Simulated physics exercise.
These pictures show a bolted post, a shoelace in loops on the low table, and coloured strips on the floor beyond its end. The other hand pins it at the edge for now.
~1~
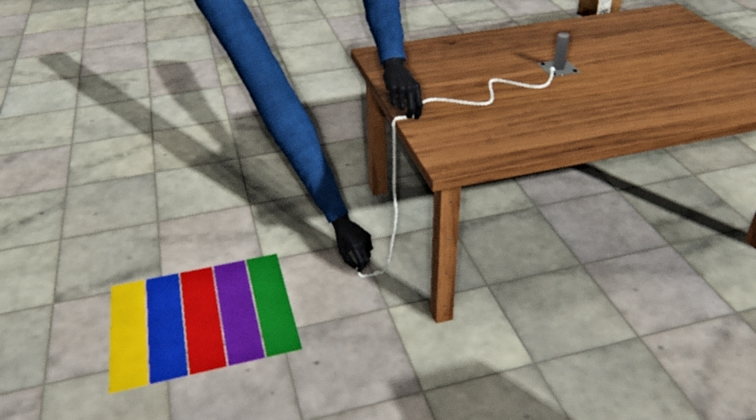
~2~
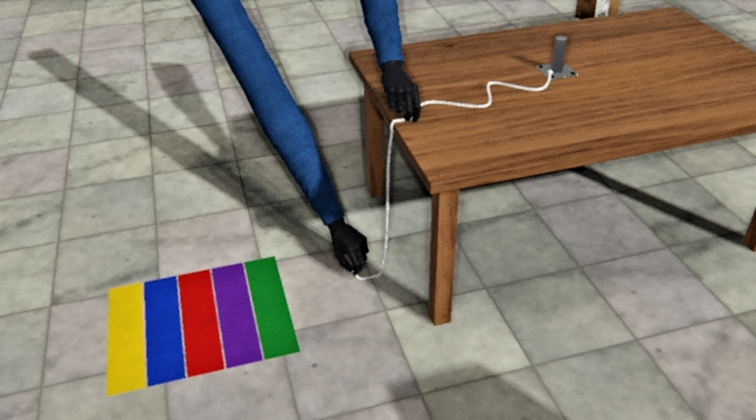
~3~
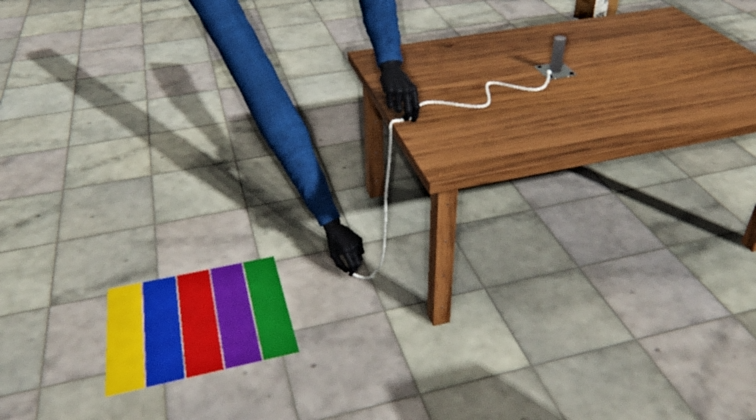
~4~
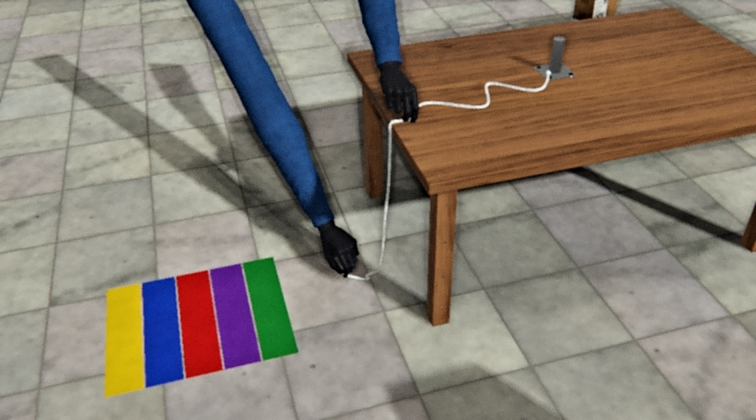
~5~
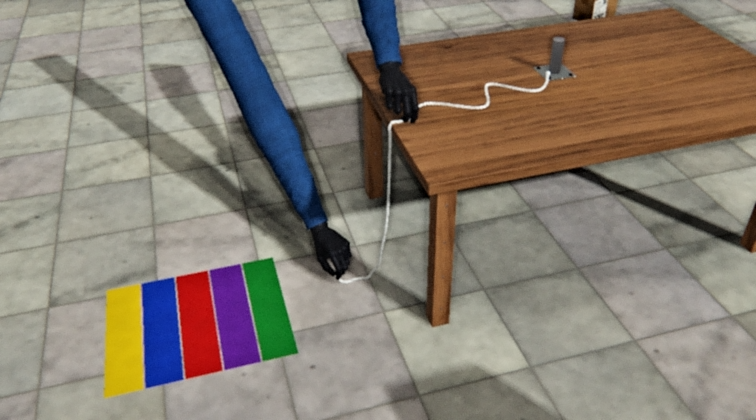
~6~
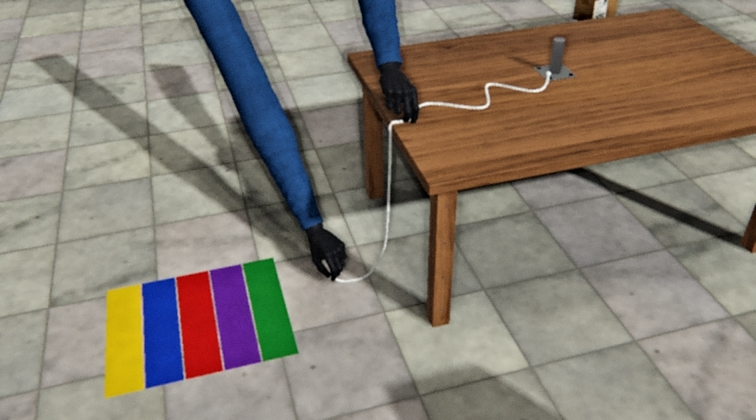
A black-gloved hand on a blue-sleeved arm, seen from above and at an angle over a grey tiled floor, draws the end of a white shoelace slowly left by a small amount. The other gloved hand stays at the edge of the low brown wooden table, where the lace winds loosely from a grey post. Yellow, blue, red, purple and green strips lie at lower left, while the view shifts barely at first.
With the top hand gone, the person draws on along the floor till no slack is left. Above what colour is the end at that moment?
The blue one.
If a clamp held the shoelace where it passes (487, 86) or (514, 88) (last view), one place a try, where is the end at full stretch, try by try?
In that order: (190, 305) and (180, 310).
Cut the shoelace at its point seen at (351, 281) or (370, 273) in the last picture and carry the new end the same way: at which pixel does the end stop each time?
The places are (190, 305) and (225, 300).
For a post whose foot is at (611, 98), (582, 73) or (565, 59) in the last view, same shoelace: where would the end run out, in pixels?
Try by try, around (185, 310), (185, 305) and (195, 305).
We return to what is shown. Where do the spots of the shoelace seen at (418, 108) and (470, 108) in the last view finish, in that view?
Near (368, 137) and (414, 109).
Soon after, end near (210, 302); over red.
Then, end near (175, 310); over blue.
At full stretch, end near (156, 314); over blue. It halts on the blue strip.
